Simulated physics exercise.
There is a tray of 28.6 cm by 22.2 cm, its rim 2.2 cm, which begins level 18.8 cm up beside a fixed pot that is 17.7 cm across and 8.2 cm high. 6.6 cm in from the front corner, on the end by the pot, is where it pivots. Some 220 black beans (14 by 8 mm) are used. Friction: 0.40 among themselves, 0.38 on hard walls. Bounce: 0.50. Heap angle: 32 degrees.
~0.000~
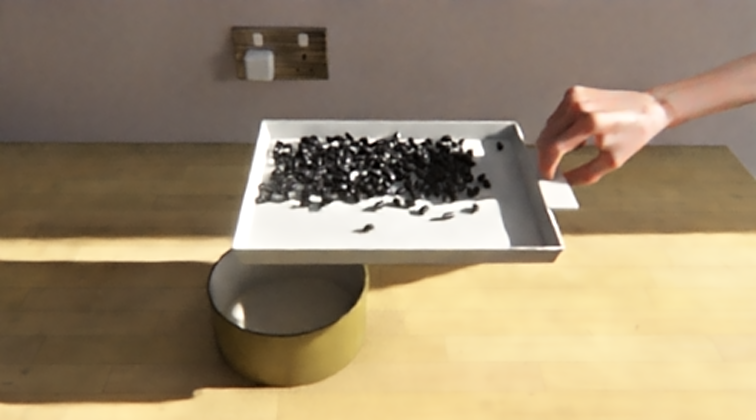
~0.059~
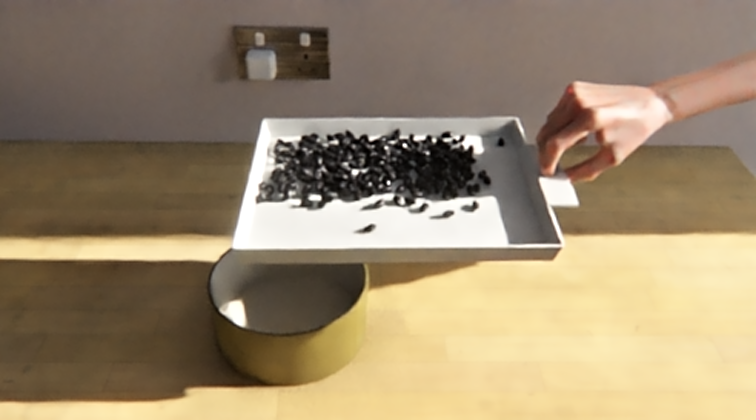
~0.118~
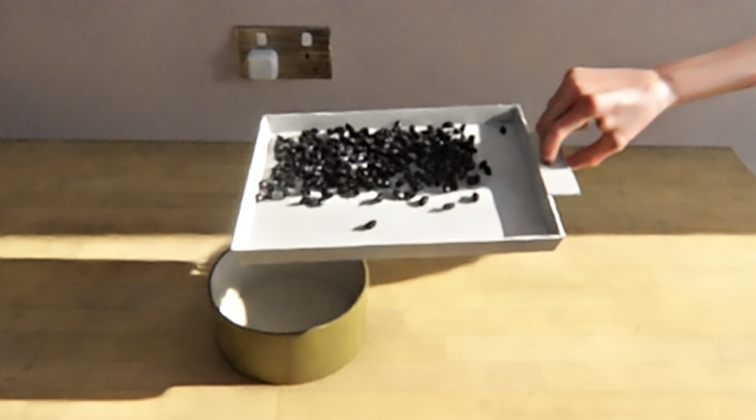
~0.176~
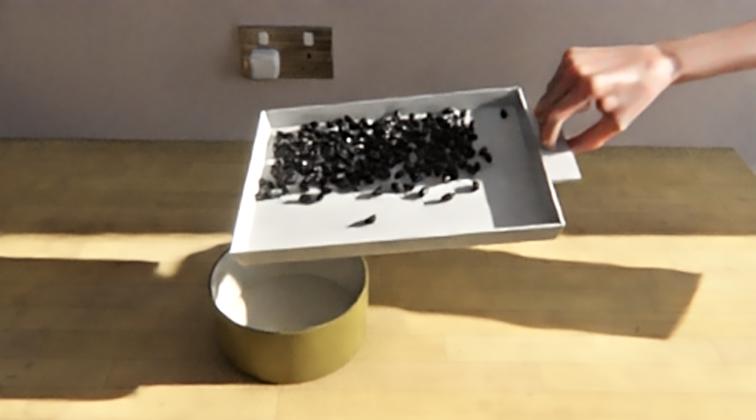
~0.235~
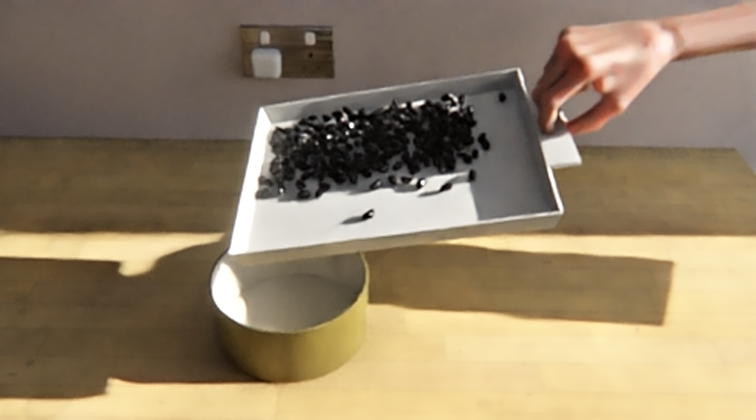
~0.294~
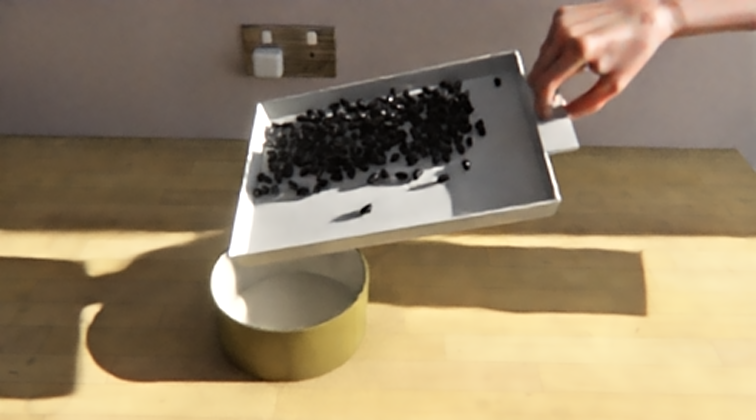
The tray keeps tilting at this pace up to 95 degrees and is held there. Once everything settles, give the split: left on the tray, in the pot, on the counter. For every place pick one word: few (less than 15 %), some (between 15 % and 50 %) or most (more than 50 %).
Tray gets few, pot gets few, counter gets most.
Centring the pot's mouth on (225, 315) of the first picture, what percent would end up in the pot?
Roughly 95 per cent.
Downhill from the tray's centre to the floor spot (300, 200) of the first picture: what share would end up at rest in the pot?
My guess is roughly 20 percent.
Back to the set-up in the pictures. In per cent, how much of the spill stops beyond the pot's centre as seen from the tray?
Around 90 per cent, give or take.
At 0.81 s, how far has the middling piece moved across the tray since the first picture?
Displacement on the tray: About 13 cm.
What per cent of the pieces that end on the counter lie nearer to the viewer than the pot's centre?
Share: Roughly 100 %.
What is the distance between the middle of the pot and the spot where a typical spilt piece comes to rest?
Some 18 centimetres.
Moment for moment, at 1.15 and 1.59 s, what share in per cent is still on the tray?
Close to 50 at the first time and 5 at the second.
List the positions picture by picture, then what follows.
In the first frame, tray tilt 0 degrees, front corners at (240, 244) and (557, 245); middle of the pieces at (376, 165); pot at (289, 277).
In the second frame, tray tilt 1 degrees, front corners at (239, 244) and (557, 242); middle of the pieces at (377, 163).
In the third frame, tray tilt 4 degrees, front corners at (238, 245) and (557, 233), lowest corner left front; middle of the pieces at (377, 156).
In the fourth frame, tray tilt 8 degrees, front corners at (237, 247) and (556, 221), lowest corner left front; middle of the pieces at (376, 148).
In the fifth frame, tray tilt 13 degrees, front corners at (236, 249) and (555, 209), lowest corner left front; middle of the pieces at (374, 139).
In the sixth frame, tray tilt 17 degrees, front corners at (235, 251) and (552, 197), lowest corner left front; middle of the pieces at (371, 131); pot at (290, 273). Its pace works out near 70 degrees a second.
After 0.81 s, tilt 54 degrees; the tray holds 95 %, the pot 0 %.
After 1.15 s, tilt 79 degrees; the tray holds 50 %, the pot 0 %.
After 1.59 s, tilt 95 degrees; the tray holds 5 %, the pot 5 %.
By 2.6 s all is still; tray 0 %, pot 5 %, counter 95 %.
